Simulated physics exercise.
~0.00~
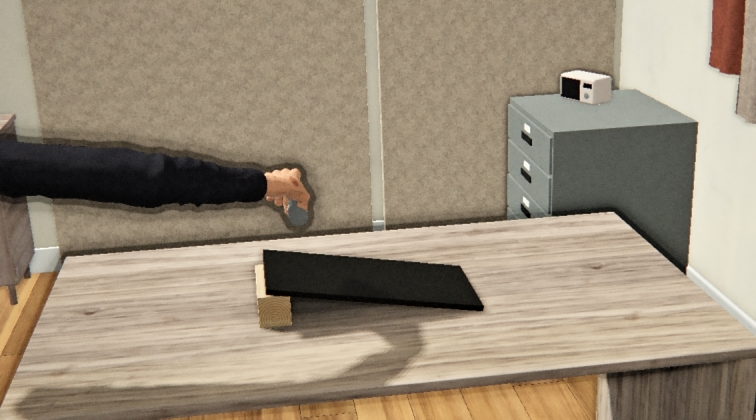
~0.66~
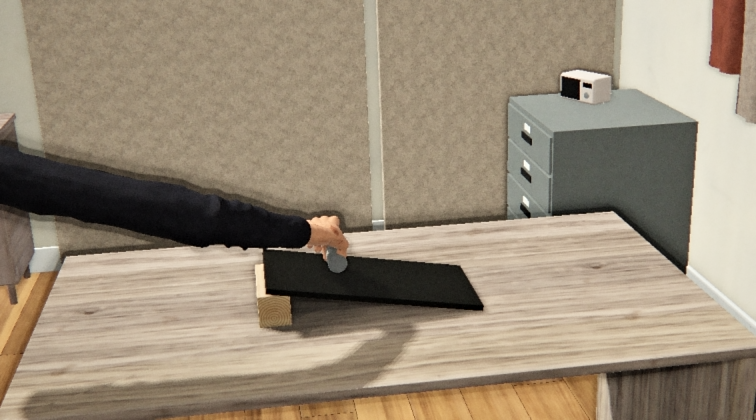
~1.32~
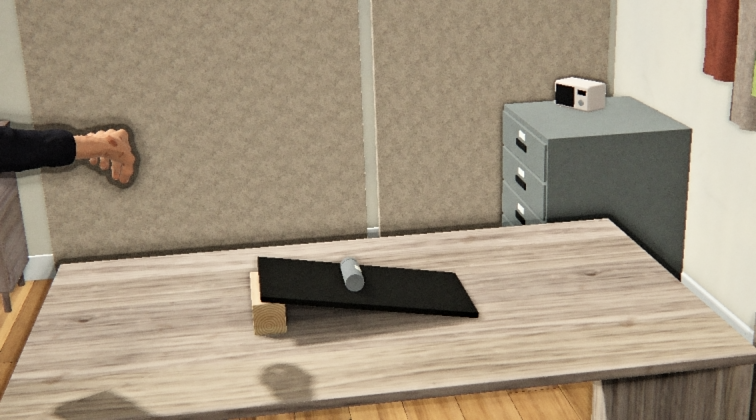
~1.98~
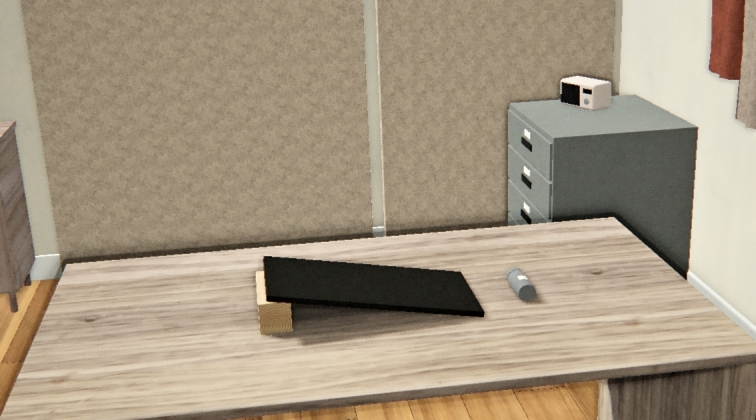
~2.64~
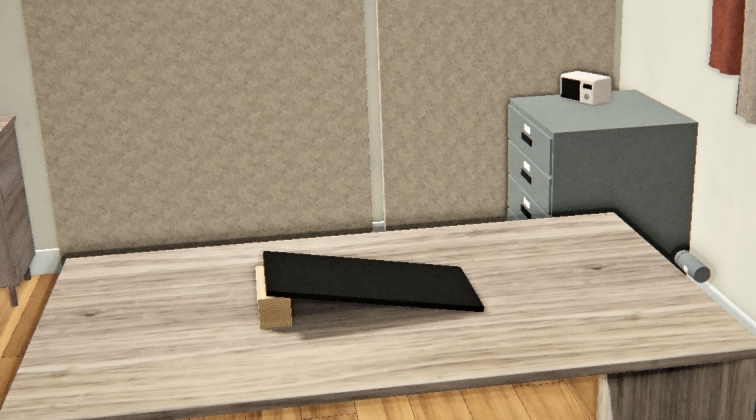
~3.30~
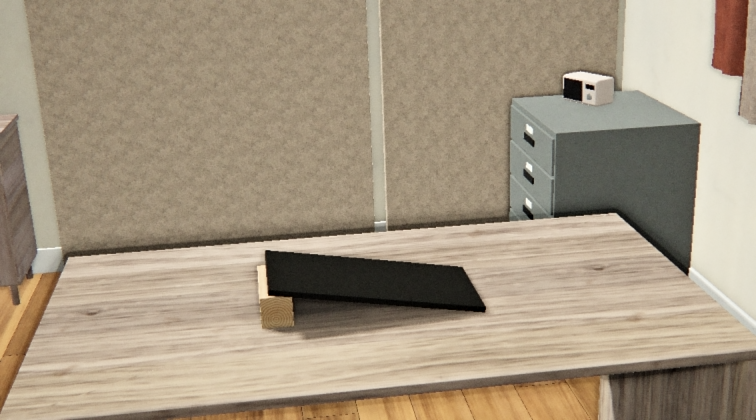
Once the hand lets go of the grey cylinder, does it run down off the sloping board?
Yes, it goes down the slope to the right and leaves the board, carrying on across the table.
